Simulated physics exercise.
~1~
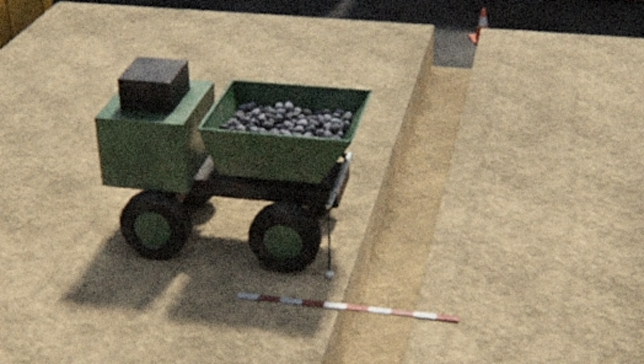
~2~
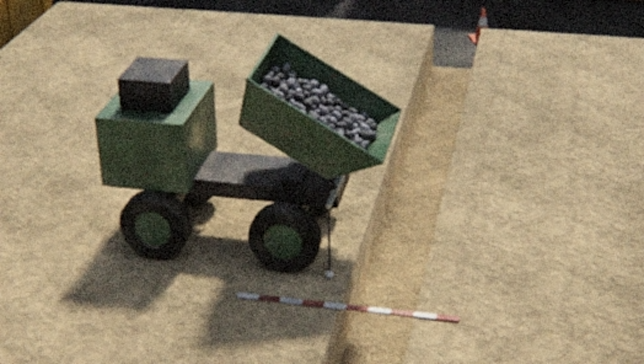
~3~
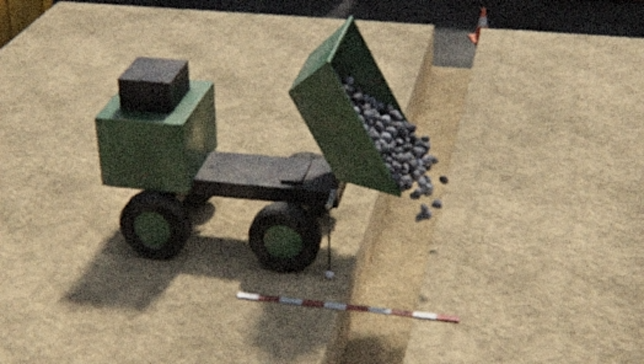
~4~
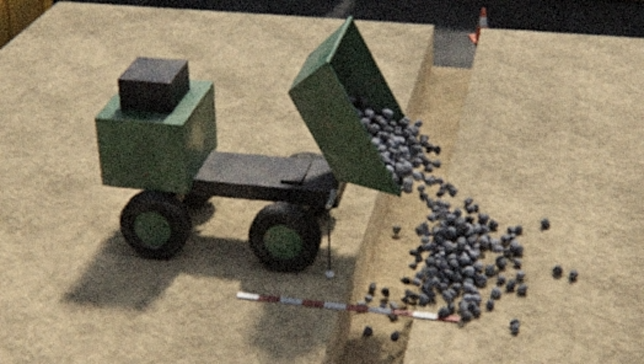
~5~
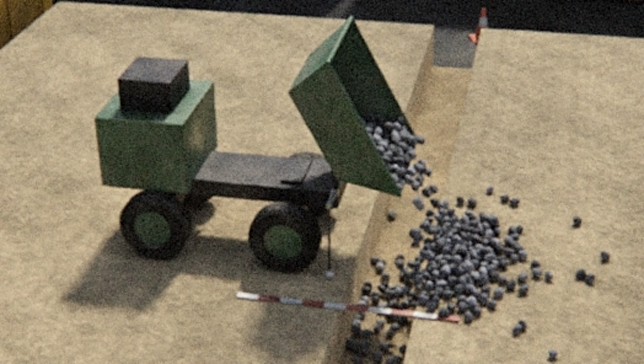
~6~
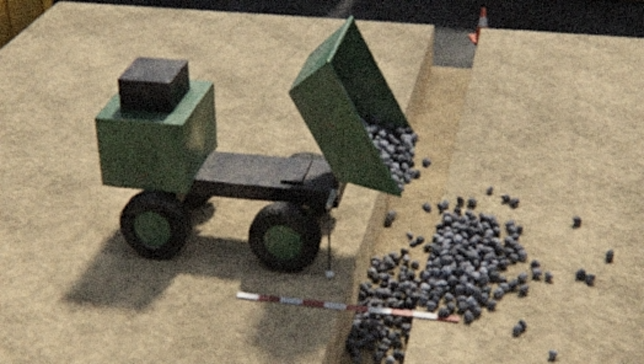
On sandy ground beside a straight trench, a small green dumper tipped its body up to the right and dark rounded stones poured out, some filling part of the trench, more heaping beyond it, while a good share stayed in the raised body.
